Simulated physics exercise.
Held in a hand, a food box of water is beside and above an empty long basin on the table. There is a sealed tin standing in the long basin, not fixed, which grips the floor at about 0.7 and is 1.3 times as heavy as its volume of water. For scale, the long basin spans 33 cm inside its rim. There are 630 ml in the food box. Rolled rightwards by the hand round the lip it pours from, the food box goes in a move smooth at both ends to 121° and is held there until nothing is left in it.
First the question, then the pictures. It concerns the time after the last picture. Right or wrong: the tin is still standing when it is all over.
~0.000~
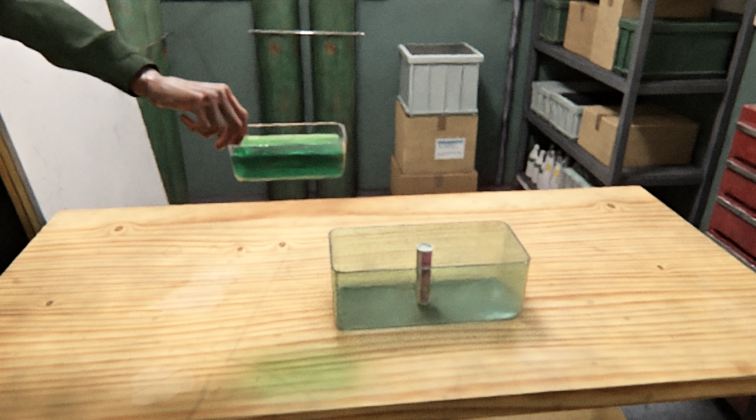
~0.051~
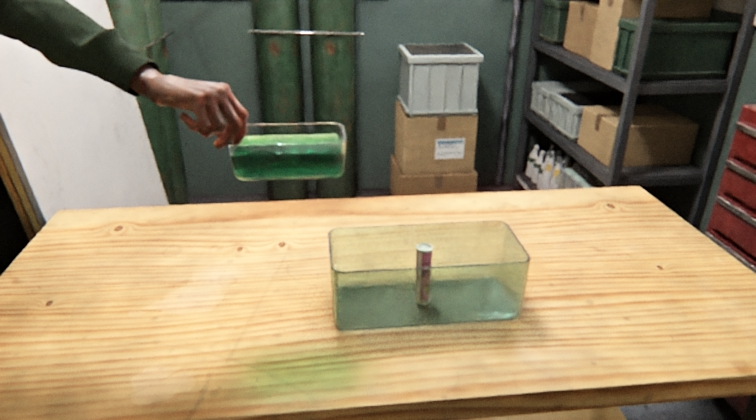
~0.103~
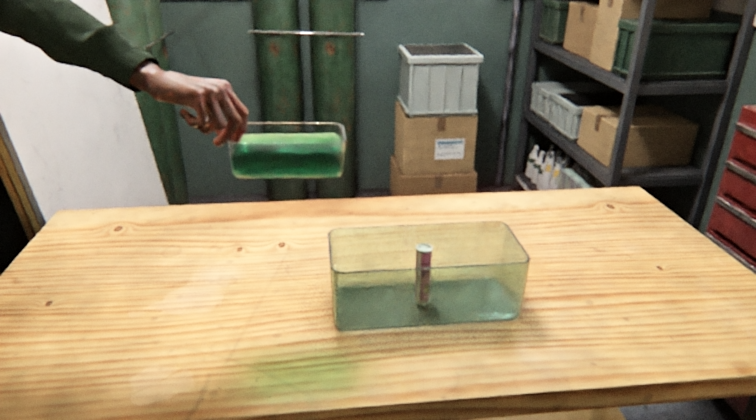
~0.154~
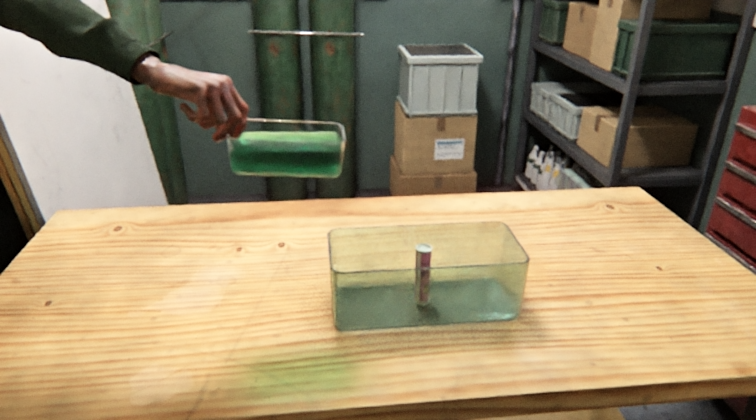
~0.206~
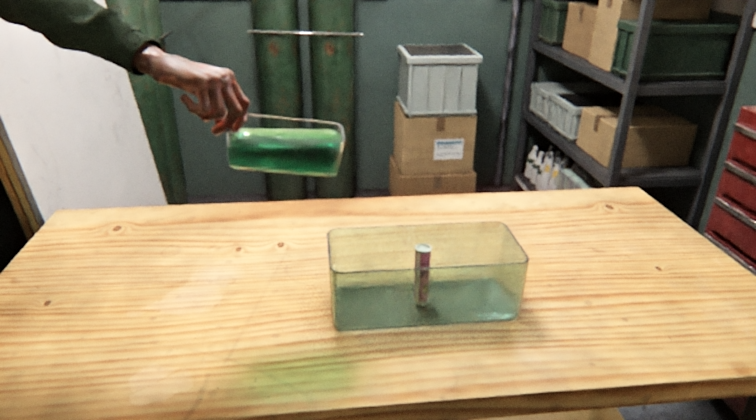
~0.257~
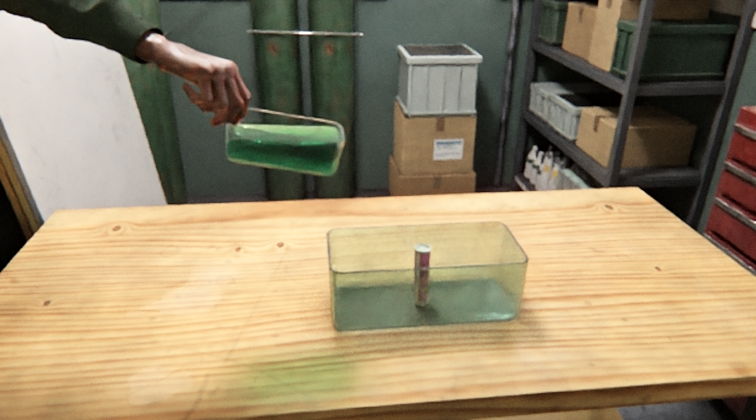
Right, it is still standing.
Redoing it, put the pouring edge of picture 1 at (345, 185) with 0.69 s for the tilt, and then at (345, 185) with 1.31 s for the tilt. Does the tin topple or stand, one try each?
Trial 1 - tin tips; trial 2 - tin stays standing.
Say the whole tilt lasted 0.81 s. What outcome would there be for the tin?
The tin stays balanced.
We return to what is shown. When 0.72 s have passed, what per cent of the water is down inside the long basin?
14 %, roughly.
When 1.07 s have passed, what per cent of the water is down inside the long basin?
I'd put it at roughly 80 per cent.
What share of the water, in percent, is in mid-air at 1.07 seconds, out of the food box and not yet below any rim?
Estimated airborne part: Roughly 12 per cent.
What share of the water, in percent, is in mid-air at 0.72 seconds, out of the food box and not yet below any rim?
Around 60 percent.
After 0.72 s the tilt is 70° and 27 per cent is still to pour; the tin stands where it began.
After 1.07 s the tilt is 111° and 2 per cent is still to pour; the tin stands where it began.
After 1.42 s the tilt is 121° and 0 per cent is still to pour; the tin stands where it began.
After 1.81 s the tilt is 121° and 0 per cent is still to pour; the tin stands where it began.
In the end the tin stands where it began.
